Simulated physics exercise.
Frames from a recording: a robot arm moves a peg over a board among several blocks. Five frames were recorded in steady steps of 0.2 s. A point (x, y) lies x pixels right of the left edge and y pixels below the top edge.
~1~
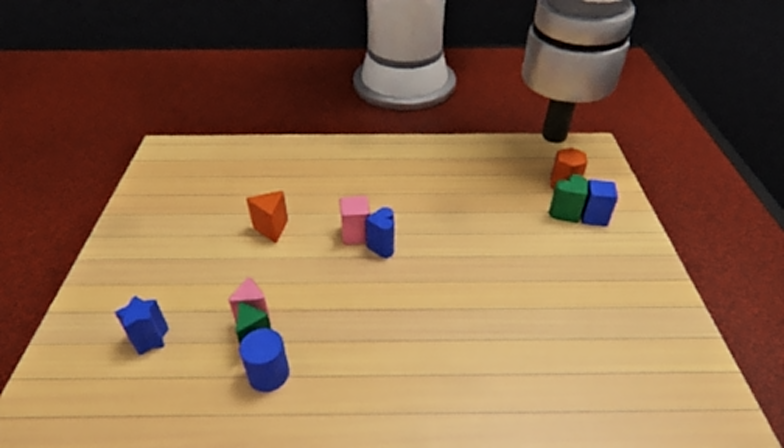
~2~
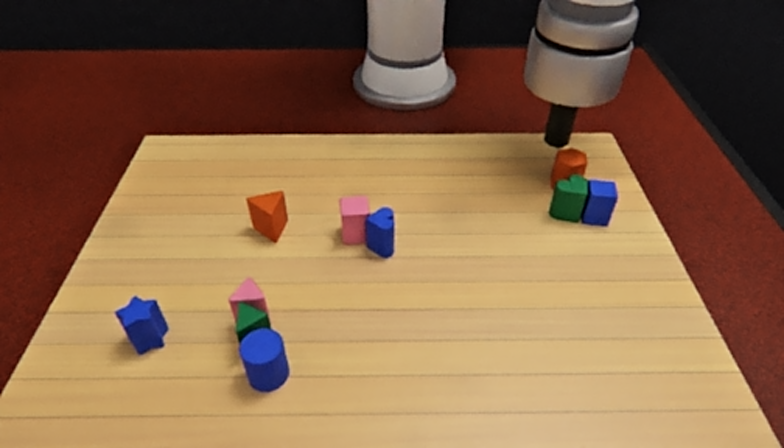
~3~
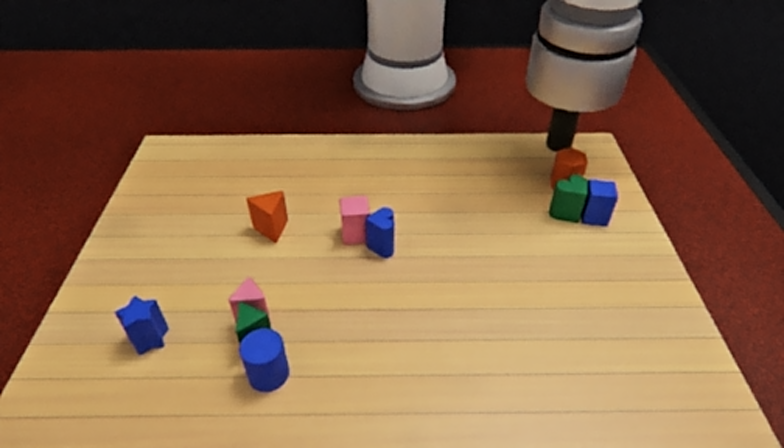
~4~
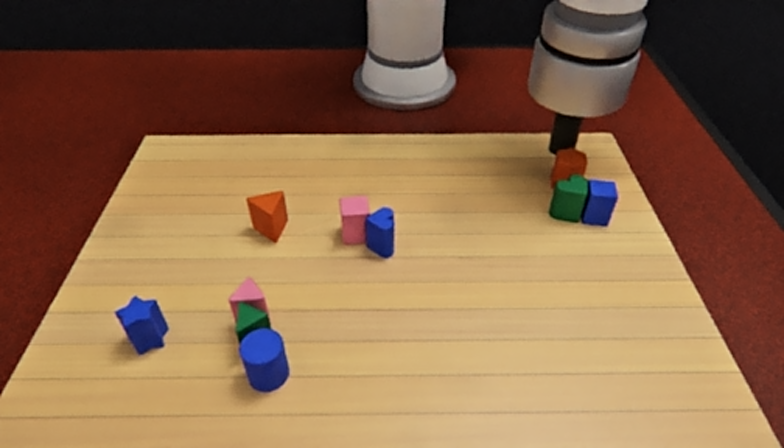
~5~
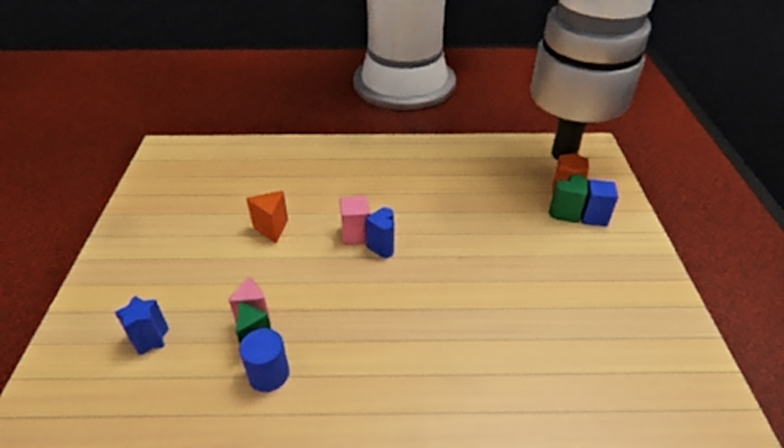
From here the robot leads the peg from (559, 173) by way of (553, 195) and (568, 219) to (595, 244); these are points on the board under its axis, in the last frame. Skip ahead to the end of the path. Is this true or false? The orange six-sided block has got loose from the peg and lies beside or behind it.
That is false.
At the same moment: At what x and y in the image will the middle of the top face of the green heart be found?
The answer is (599, 236).
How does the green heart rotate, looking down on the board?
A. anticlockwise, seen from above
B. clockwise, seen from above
Choice B: Clockwise, seen from above.
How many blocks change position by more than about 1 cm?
Three or more will move.
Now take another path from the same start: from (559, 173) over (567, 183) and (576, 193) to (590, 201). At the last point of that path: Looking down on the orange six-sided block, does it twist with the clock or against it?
Twists clockwise.
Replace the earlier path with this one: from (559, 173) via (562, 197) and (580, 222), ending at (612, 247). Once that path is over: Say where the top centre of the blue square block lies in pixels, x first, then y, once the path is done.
Final place: (660, 224).
The first path, step by step. One third of the way, peg at (557, 177); orange six-sided block at (581, 183), turned 45° anticlockwise; green heart at (579, 200), turned 45° clockwise; blue square block at (614, 194).
Two thirds of the way, peg at (574, 202); orange six-sided block at (606, 202), turned 90° anticlockwise; green heart at (587, 214), turned 85° clockwise; blue square block at (634, 199), turned 30° anticlockwise.
At the end, peg at (602, 226); orange six-sided block at (640, 222), turned 125° anticlockwise; green heart at (599, 236), turned 135° clockwise; blue square block at (641, 200), turned 45° anticlockwise.
